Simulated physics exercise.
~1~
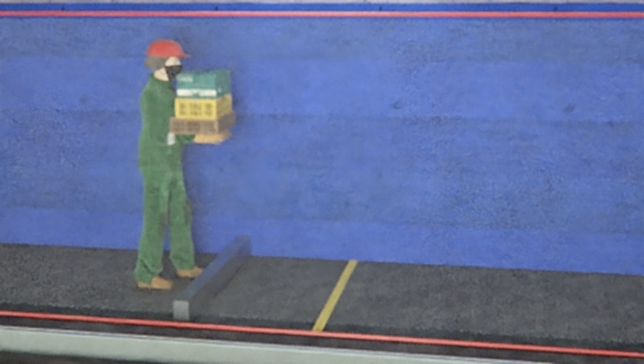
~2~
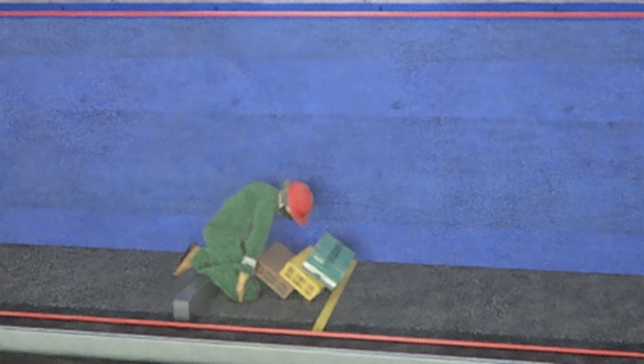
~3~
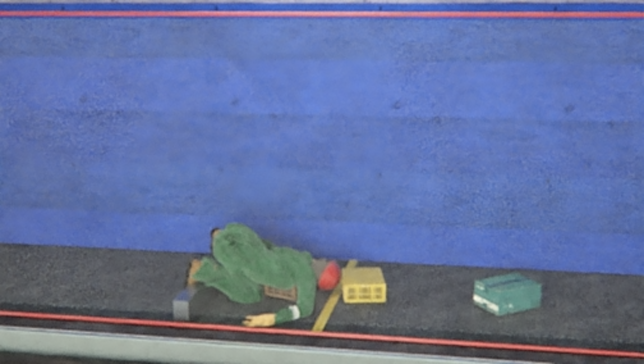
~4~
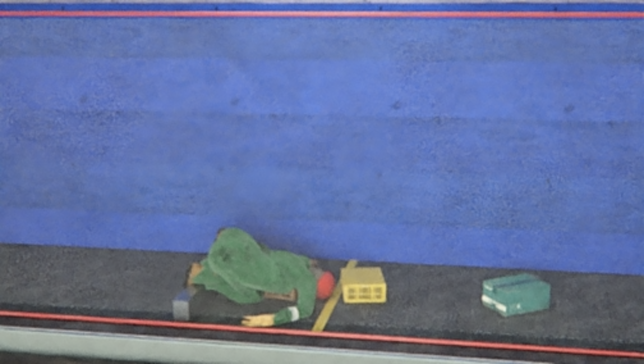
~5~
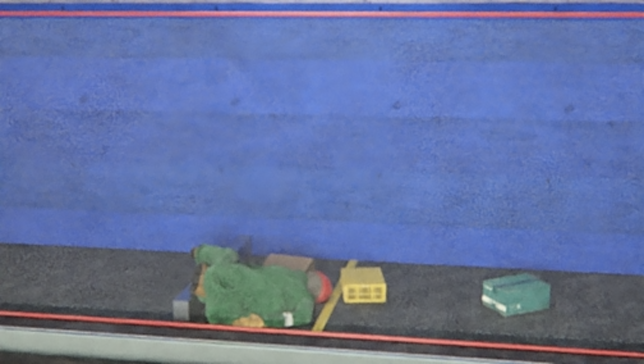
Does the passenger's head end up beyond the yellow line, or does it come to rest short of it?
The passenger's head comes to rest short of the yellow line, just to the left of it.
